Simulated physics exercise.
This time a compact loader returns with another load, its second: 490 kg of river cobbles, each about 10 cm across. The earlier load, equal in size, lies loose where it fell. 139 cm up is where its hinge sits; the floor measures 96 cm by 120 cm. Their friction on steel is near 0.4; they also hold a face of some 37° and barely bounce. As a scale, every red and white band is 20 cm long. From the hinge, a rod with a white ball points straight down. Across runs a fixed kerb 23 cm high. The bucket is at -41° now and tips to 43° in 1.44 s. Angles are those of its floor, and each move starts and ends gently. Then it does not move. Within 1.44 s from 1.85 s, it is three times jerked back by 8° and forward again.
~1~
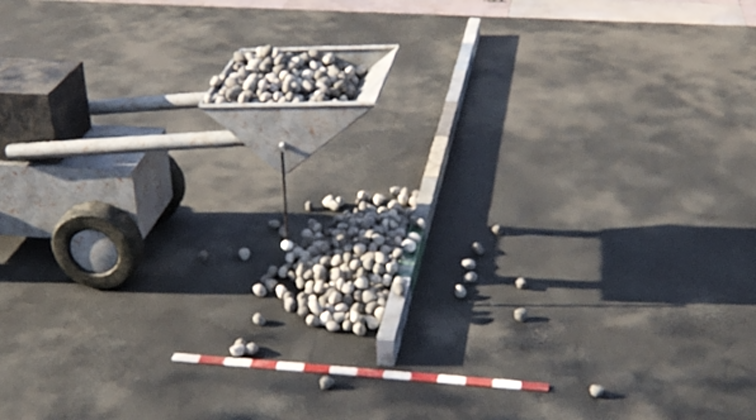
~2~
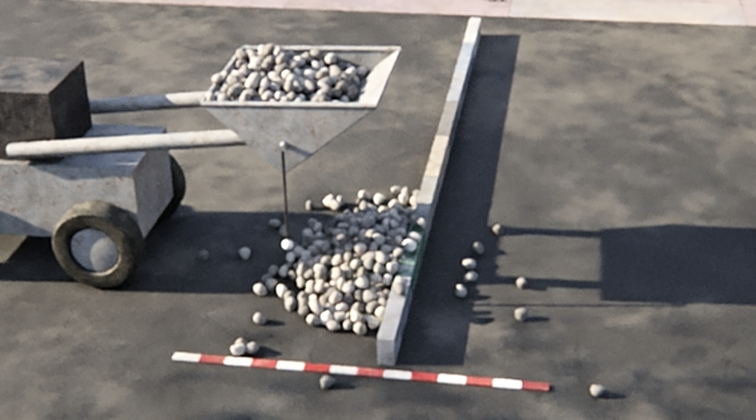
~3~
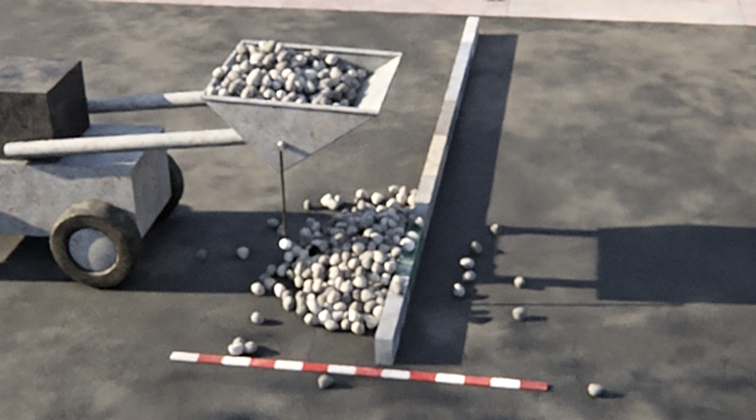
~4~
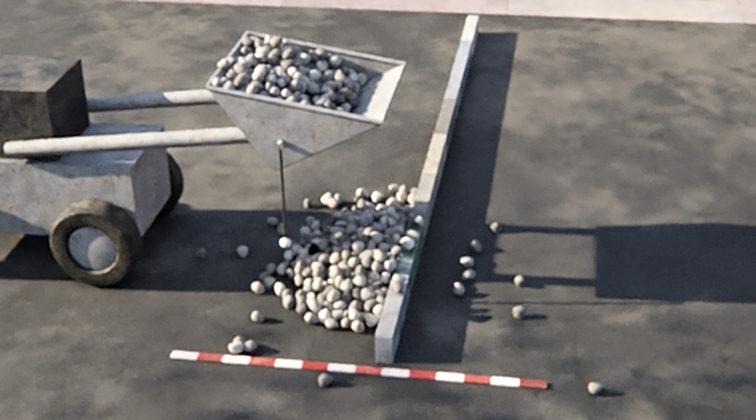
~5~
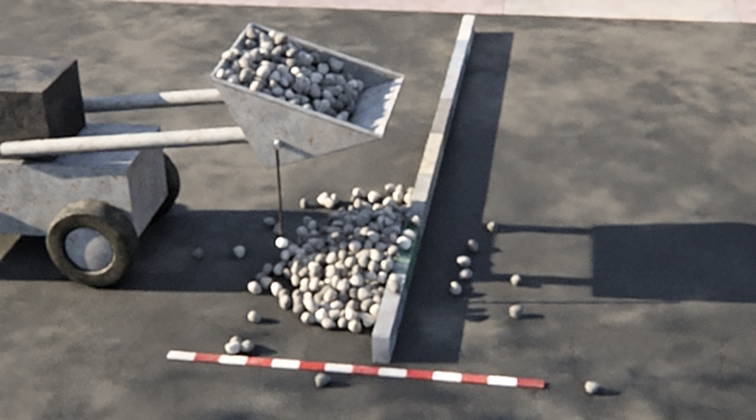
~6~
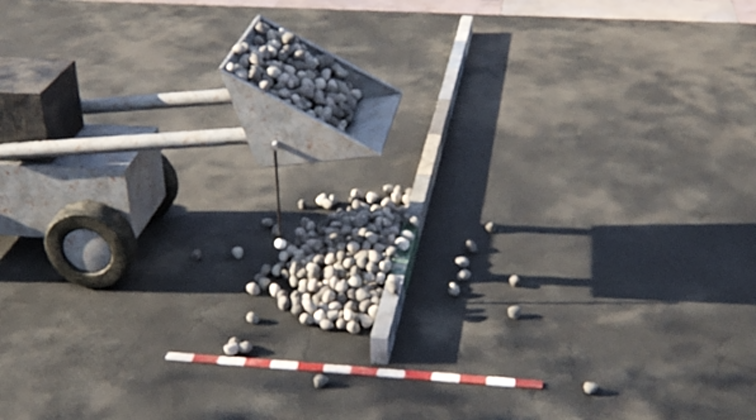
On dark, mottled ground, a wheeled loader holds a bucket full of pale round stones above a loose heap piled against a low kerb. The bucket starts nearly level, then steadily tilts, its back rising and its right lip dipping, while the stones inside and the heap below barely shift.
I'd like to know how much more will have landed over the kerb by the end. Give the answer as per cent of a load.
Roughly 64 in every hundred.
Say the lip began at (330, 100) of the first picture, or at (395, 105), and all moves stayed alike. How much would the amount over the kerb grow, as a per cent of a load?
Around 20 percent, then around 85 percent.
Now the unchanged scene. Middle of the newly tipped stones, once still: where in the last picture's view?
Around (436, 262) in the last picture.
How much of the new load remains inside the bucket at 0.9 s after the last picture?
Estimate: 35 % remaining inside, roughly.
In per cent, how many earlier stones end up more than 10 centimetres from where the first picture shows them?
Close to 10 in a hundred of them.
Then, 0.5 s after the last picture the floor is at 30°; in per cent of one load, 99 in the bucket, 99 on this side of the kerb, 2 over the kerb; the foremost stones are at (493, 282).
Then, 0.9 s after the last picture the floor is at 43°; in per cent of one load, 33 in the bucket, 149 on this side of the kerb, 18 over the kerb; the foremost stones are at (497, 277).
Then, 3.1 s after the last picture the floor is at 43°; in per cent of one load, 0 in the bucket, 134 on this side of the kerb, 66 over the kerb; the foremost stones are at (605, 286).
Then, 6.0 s after the last picture the floor is at 43°; in per cent of one load, 0 in the bucket, 134 on this side of the kerb, 66 over the kerb; the foremost stones are at (605, 286). Net gain over the kerb, 64.
